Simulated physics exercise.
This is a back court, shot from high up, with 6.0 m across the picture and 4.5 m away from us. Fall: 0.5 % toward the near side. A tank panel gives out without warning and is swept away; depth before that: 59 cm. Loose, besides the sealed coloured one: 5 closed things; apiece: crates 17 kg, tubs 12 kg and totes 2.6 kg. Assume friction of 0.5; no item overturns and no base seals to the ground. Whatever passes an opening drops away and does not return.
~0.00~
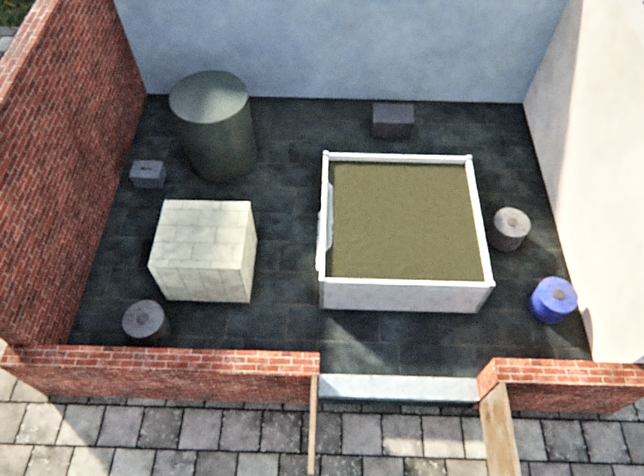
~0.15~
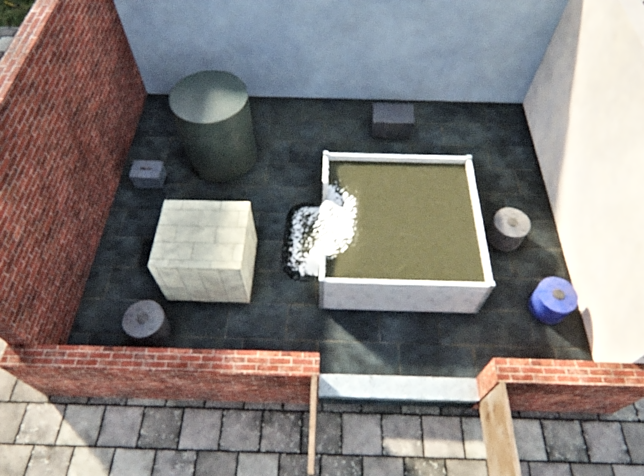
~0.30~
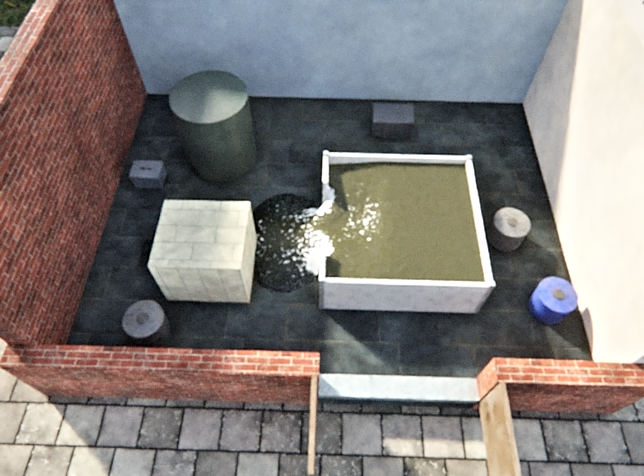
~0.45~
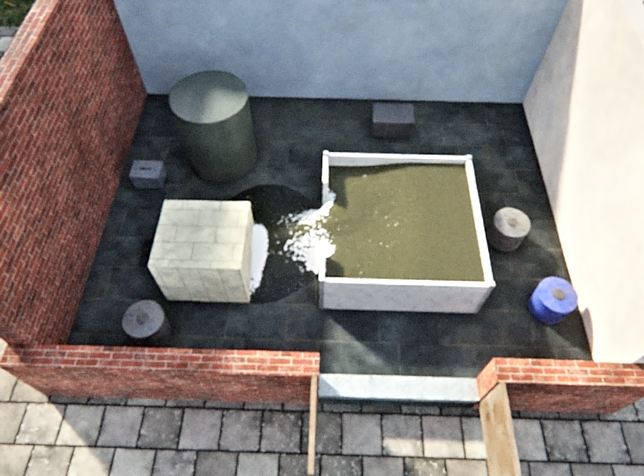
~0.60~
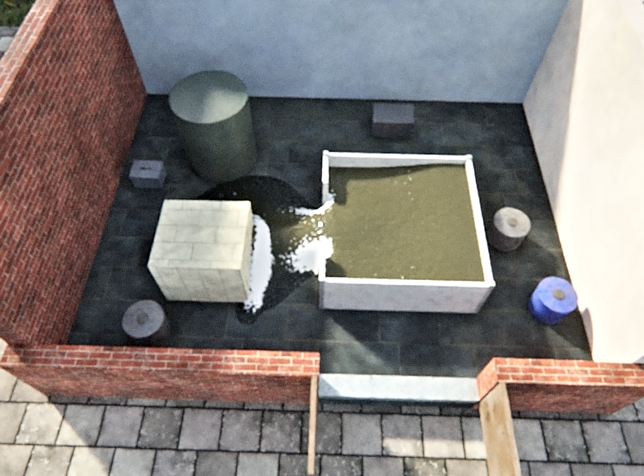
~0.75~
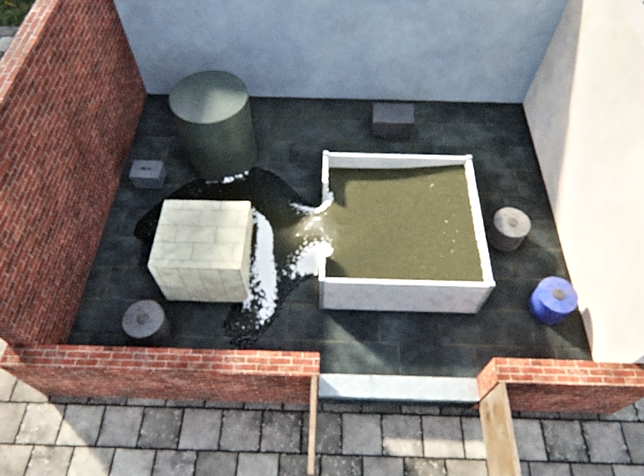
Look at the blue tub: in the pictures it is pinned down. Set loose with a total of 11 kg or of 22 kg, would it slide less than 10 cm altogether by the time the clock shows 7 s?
Most likely just the heavier pick works.
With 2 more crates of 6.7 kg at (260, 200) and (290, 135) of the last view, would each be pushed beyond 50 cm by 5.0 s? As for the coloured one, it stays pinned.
In that order: Farther, then farther.
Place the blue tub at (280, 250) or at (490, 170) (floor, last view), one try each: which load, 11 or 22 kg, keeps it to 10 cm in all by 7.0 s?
In that order: Neither holds; the smaller is enough.
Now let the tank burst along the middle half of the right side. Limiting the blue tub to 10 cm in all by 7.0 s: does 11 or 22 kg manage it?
In that case neither load is enough.
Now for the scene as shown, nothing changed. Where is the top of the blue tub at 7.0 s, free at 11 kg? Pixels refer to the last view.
Pixel estimate: Near (540, 264).
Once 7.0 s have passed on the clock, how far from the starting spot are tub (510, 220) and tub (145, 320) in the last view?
In order, they end up 0 cm and 150 cm from where they began.
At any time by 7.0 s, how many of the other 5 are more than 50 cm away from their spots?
Answer: 3.
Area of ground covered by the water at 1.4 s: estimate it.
About 9.5 m2.
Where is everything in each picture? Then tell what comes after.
In the first frame, the blue tub at (558, 294) rests on the ground; water covers 3.3 m2; 0 of 6 have shifted.
In the second frame, the blue tub at (558, 294), on the bottom; water covers 3.8 m2; 0 of 6 have shifted.
In the third frame, the blue tub at (558, 294), on the bottom; 4.5 m2 under water; 0 of 6 have shifted.
In the fourth frame, the blue tub at (558, 294), on the bottom; water covers 5.0 m2; 0 of 6 have shifted.
In the fifth frame, the blue tub at (558, 294), on the bottom; water covers 5.6 m2; 0 of 6 have shifted.
In the sixth frame, the blue tub at (558, 294) rests on the ground; 6.3 m2 under water; 0 of 6 have shifted.
After 1.4 s the blue tub would be 0 cm from its start with 11 kg and 0 cm from its start with 22 kg; 0 cm of water round it then.
After 3.1 s the blue tub would be 0 cm from its start with 11 kg and 0 cm from its start with 22 kg; 1 cm of water round it then.
After 4.9 s the blue tub would be 0 cm from its start with 11 kg and 0 cm from its start with 22 kg; 5 cm of water round it then.
After 7.0 s the blue tub would be 42 cm from its start with 11 kg and 0 cm from its start with 22 kg; 7 cm of water round it then.
